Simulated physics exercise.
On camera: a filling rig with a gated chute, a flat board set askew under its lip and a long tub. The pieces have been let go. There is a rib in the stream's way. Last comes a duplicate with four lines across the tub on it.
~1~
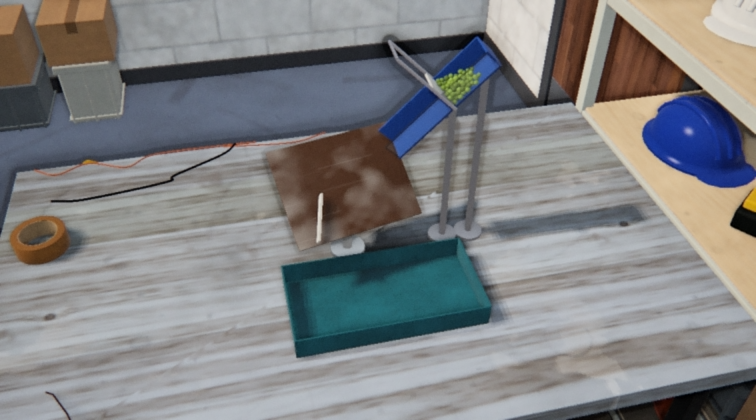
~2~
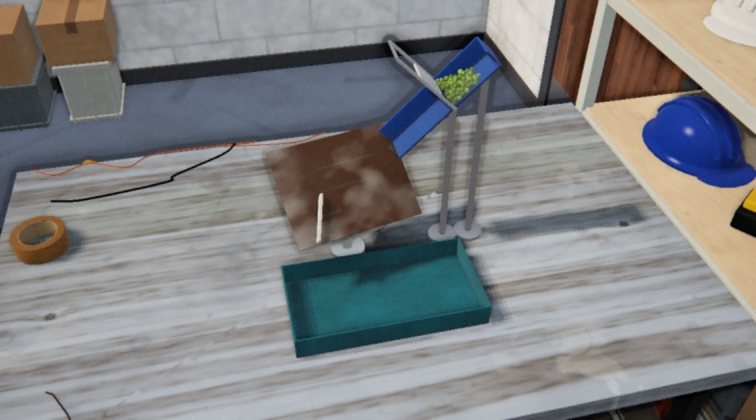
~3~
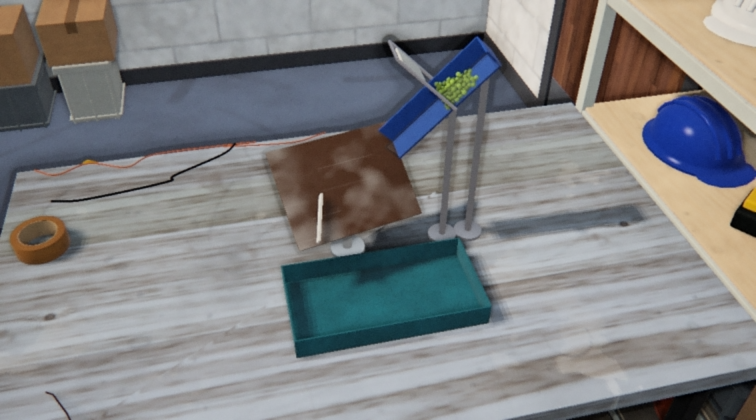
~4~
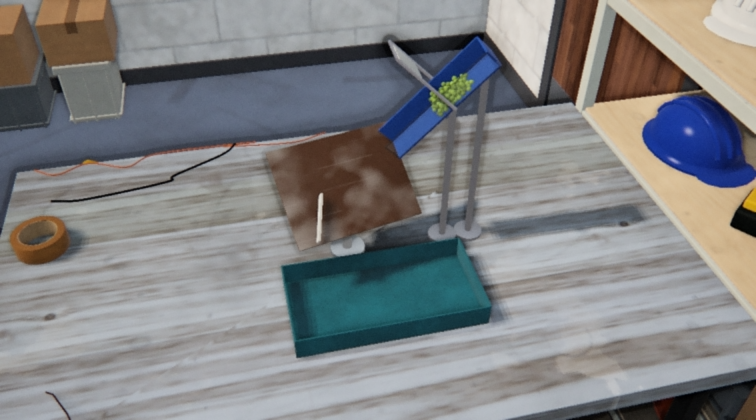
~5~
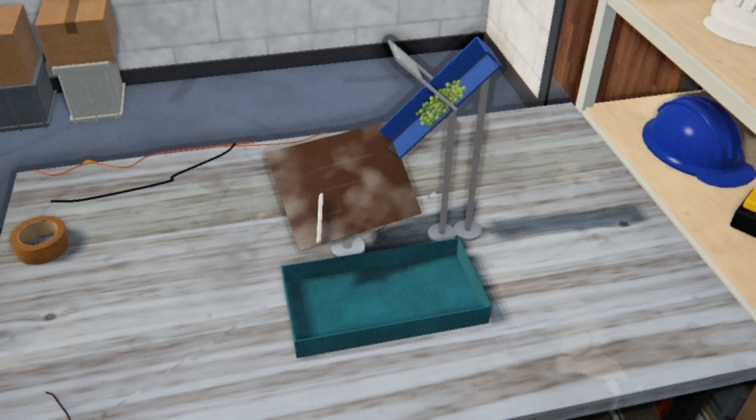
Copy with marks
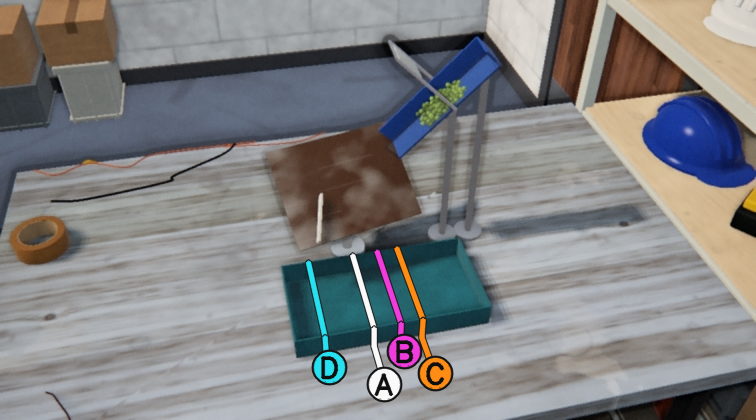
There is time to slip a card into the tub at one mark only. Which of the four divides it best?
A beats the others.
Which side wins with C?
More lands on the left.
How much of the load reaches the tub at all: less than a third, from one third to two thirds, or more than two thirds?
About that: More than two thirds.
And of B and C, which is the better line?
The answer is B.
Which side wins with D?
Right.
On the marked copy, line A crosses the front rim at (373, 327); line B crosses the front rim at (400, 322); line C crosses the front rim at (422, 318); line D crosses the front rim at (324, 336).
If A is chosen, of what is caught, close to two thirds on the left of the divider, close to a third on the right.
If B is chosen, of what is caught, the bulk on the left of the divider, close to a quarter on the right.
If C is chosen, of what is caught, all but a few on the left of the divider, only a few on the right.
If D is chosen, of what is caught, a small share on the left of the divider, all but a few on the right.
